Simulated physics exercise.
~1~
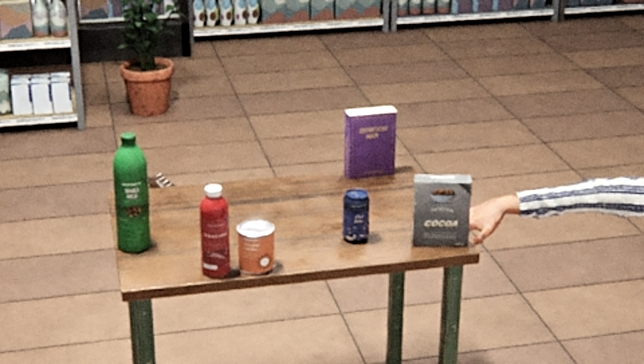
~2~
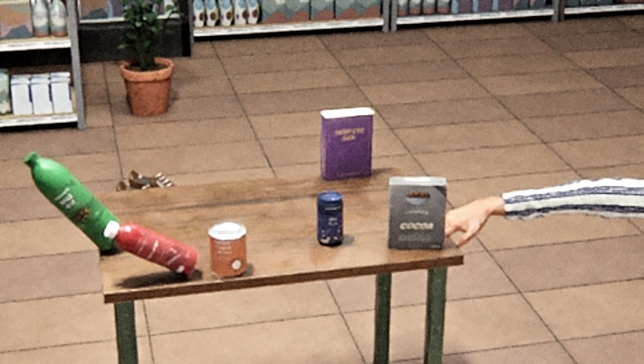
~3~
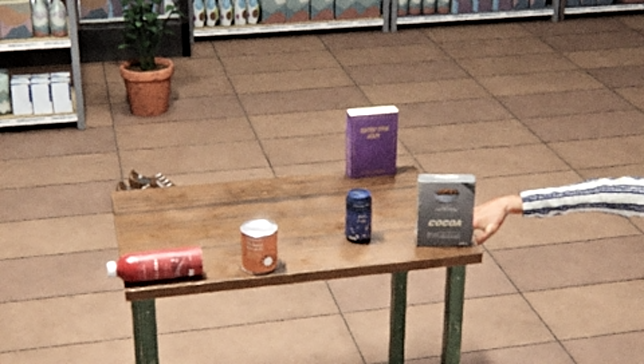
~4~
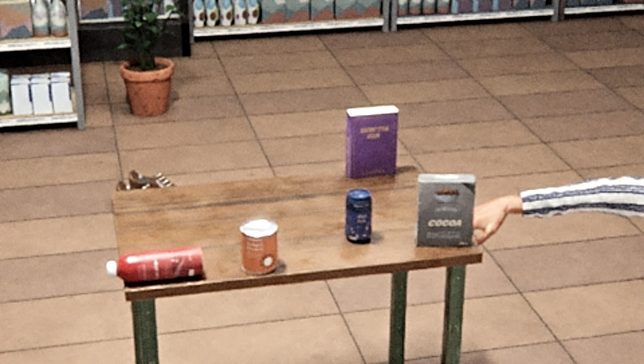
The video shows a hand beside a wooden table holding bottles, a tin, a can, a cocoa packet and a purple book as it shifts left, then back right; the green bottle tips off the left end, and the red bottle ends on its side while the rest stay upright.
